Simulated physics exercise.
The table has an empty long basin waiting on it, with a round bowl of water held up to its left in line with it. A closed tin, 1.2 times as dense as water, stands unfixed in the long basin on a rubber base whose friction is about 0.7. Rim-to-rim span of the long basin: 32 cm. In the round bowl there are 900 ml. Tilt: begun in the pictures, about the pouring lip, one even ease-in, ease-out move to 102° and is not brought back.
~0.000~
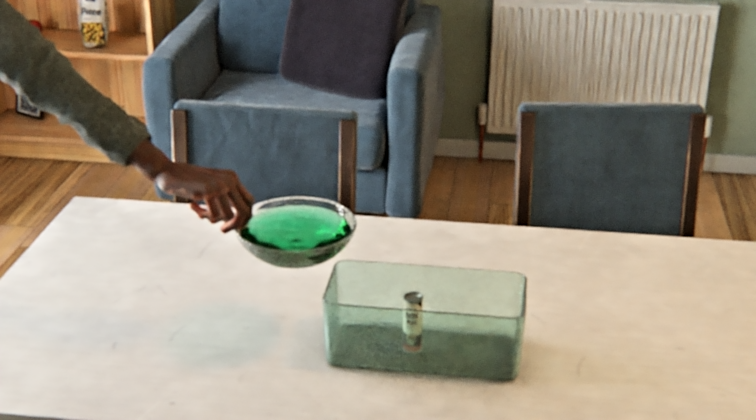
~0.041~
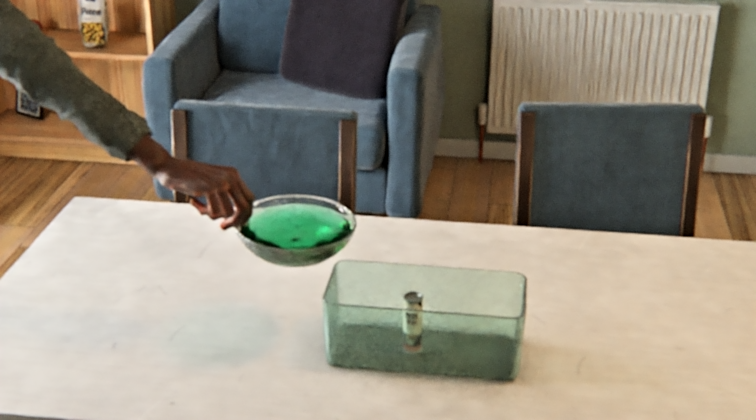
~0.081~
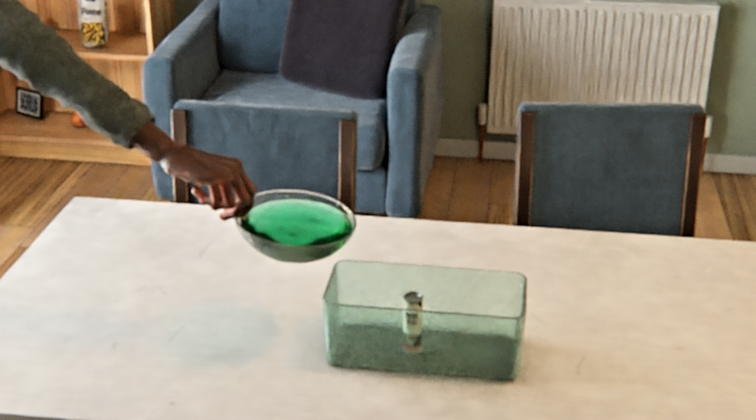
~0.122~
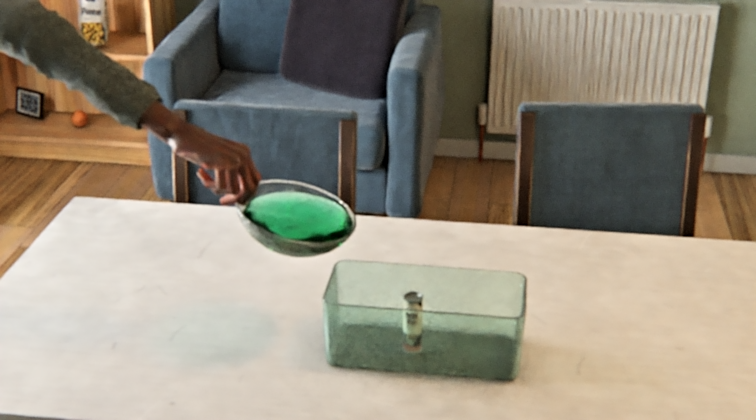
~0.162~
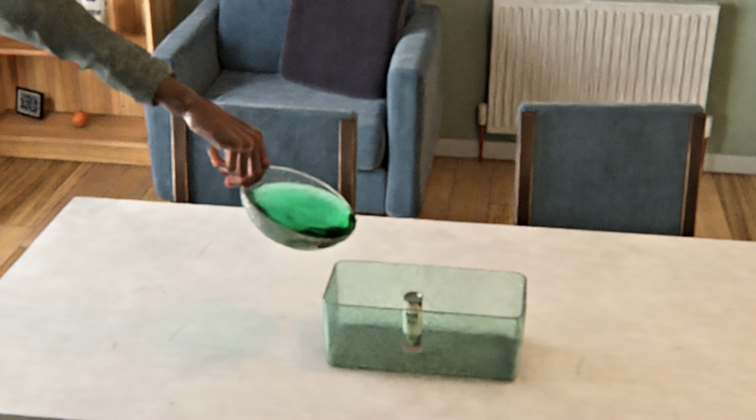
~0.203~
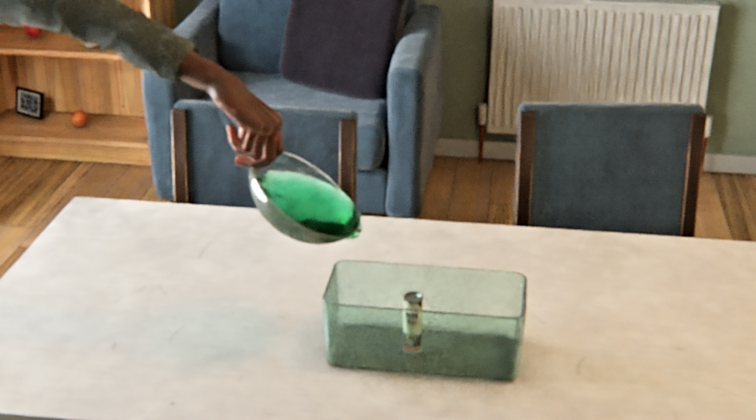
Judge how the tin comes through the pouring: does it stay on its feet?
Yes.
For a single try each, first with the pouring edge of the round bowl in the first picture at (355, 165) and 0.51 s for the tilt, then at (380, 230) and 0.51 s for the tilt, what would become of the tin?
Trial 1 - tin tips; trial 2 - tin stays standing.
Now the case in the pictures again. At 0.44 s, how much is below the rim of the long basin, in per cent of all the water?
18 %, roughly.
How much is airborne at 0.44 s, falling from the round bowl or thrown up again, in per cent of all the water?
About 74 per cent.
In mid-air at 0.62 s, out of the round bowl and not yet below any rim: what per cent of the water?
Something like 2 per cent is in the air then.
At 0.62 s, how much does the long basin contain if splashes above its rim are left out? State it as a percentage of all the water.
Around 96 parts in a hundred.
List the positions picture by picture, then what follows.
Tilt 0°; pouring edge (355, 228); surface from (241, 224) to (352, 232); the long basin's rim runs from (329, 282) to (526, 296); the tin's top is at (413, 299), in the first picture.
Tilt 2°; pouring edge (355, 228); surface from (241, 222) to (352, 231), in the second picture.
Tilt 6°; pouring edge (355, 228); surface from (242, 216) to (352, 228), in the third picture.
Tilt 14°; pouring edge (355, 229); surface from (244, 207) to (353, 225), in the fourth picture.
Tilt 23°; pouring edge (355, 229); surface from (248, 194) to (346, 219); 2 per cent is over the edge, in the fifth picture.
Tilt 35°; pouring edge (354, 229); surface from (255, 179) to (335, 208); 7 per cent is over the edge, in the sixth picture.
Then, 0.44 s in, the tilt is 98° and 8 per cent is still to pour; the tin stands where it began.
Then, 0.62 s in, the tilt is 102° and 0 per cent is still to pour; the tin stands where it began.
Then, 0.81 s in, the tilt is 102° and 0 per cent is still to pour; the tin stands where it began.
Then, 1.01 s in, the tilt is 102° and 0 per cent is still to pour; the tin stands where it began.
Finally, the tin stands where it began.
